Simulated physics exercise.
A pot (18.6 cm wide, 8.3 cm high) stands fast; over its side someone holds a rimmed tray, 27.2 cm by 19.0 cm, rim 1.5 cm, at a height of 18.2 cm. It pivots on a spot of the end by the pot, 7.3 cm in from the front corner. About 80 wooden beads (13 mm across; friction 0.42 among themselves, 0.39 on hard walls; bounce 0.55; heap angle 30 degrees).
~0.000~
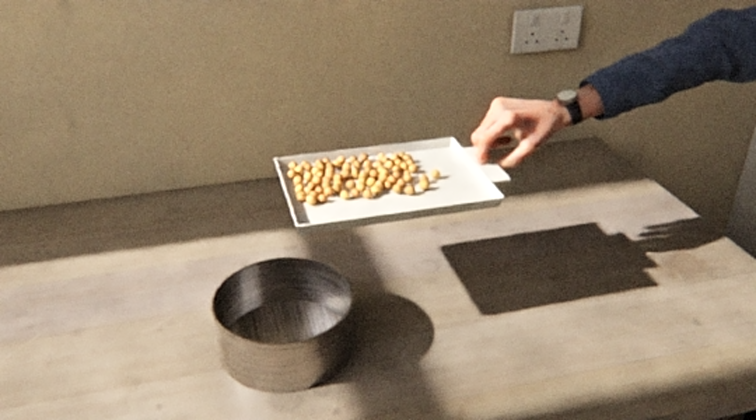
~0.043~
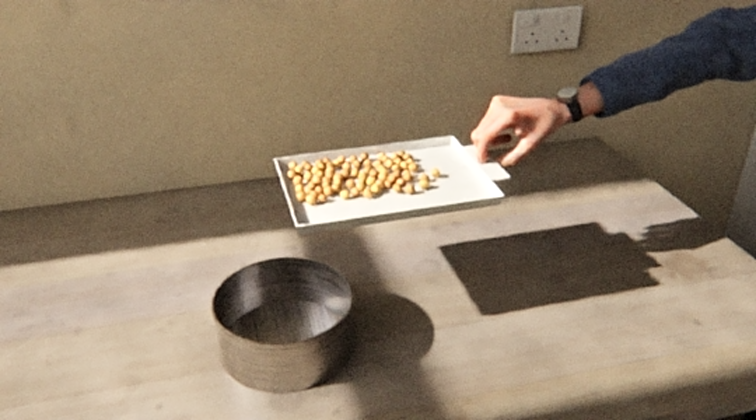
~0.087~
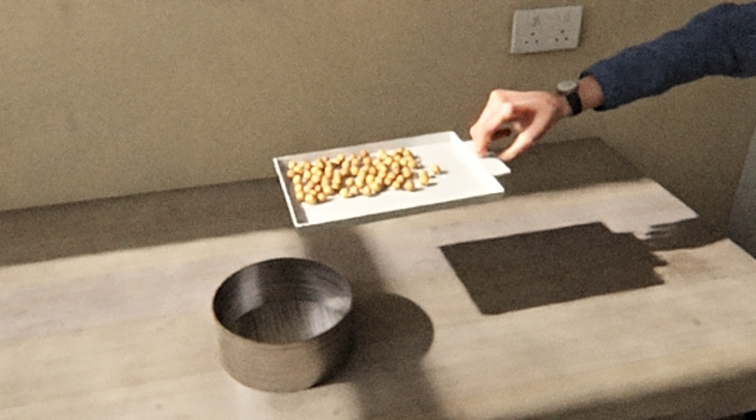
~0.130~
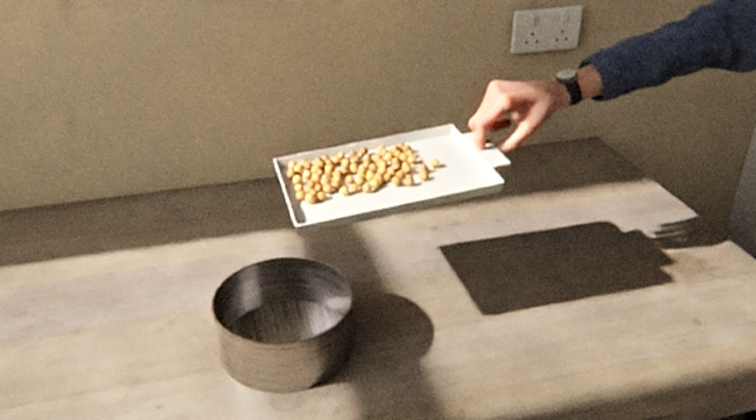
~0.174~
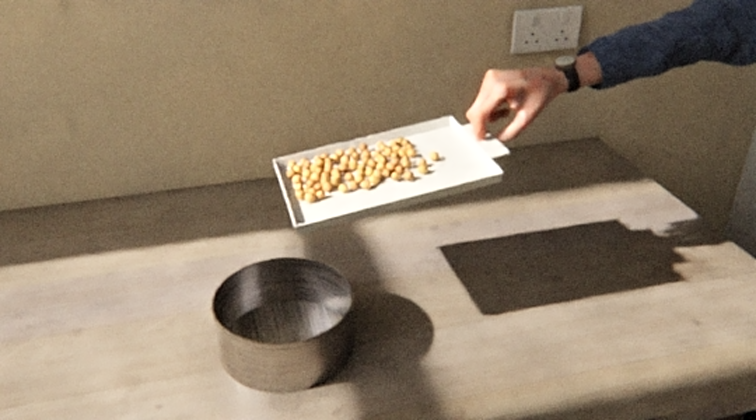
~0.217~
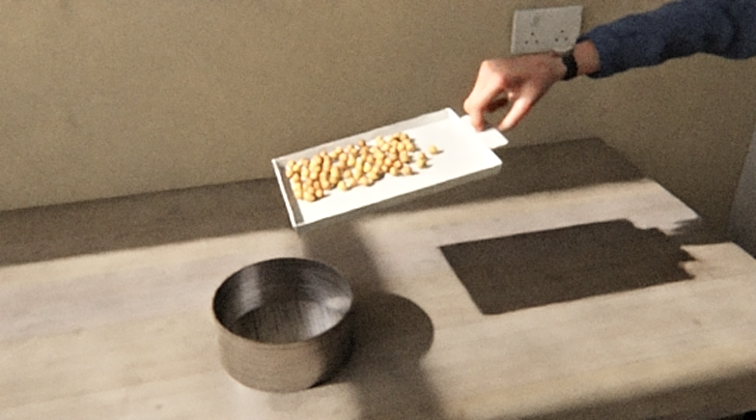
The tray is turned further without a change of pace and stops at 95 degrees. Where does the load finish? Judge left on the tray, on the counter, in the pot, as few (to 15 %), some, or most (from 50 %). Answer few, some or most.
Tray few, counter most, pot some.
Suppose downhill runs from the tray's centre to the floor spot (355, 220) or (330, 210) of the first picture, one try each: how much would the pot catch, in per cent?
About 90 and 100 per cent.
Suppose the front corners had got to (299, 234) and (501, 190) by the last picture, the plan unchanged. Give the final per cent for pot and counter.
Pot 85, counter 15.
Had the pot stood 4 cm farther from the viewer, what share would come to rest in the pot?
Then about 55 per cent.
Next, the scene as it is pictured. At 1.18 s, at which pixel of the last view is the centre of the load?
Around (286, 164).
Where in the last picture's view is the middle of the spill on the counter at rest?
Near (224, 280).
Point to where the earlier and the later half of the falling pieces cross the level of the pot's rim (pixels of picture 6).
At about (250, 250), then at (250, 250).
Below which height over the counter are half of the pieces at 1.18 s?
About 22 cm.
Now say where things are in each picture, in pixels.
In the first frame, tray tilt 0 degrees, front corners at (299, 224) and (501, 196); middle of the pieces at (356, 174); pot at (283, 297).
In the second frame, tray tilt 1 degrees, front corners at (299, 224) and (501, 194); middle of the pieces at (355, 173).
In the third frame, tray tilt 2 degrees, front corners at (298, 224) and (501, 189); middle of the pieces at (355, 171).
In the fourth frame, tray tilt 5 degrees, front corners at (298, 224) and (500, 181), lowest corner left back; middle of the pieces at (355, 168).
In the fifth frame, tray tilt 8 degrees, front corners at (297, 224) and (500, 171), lowest corner left back; middle of the pieces at (354, 165).
In the sixth frame, tray tilt 11 degrees, front corners at (297, 224) and (498, 162), lowest corner left back; middle of the pieces at (353, 162); pot at (283, 297). The tray's pace is about 70 degrees a second.
After 0.80 s, tilt 51 degrees; the tray holds 100 %, the pot 0 %.
After 1.18 s, tilt 77 degrees; the tray holds 100 %, the pot 0 %.
After 1.66 s, tilt 95 degrees; the tray holds 10 %, the pot 25 %.
At rest (3.0 s), tray 0 %, counter 65 %, pot 35 %.
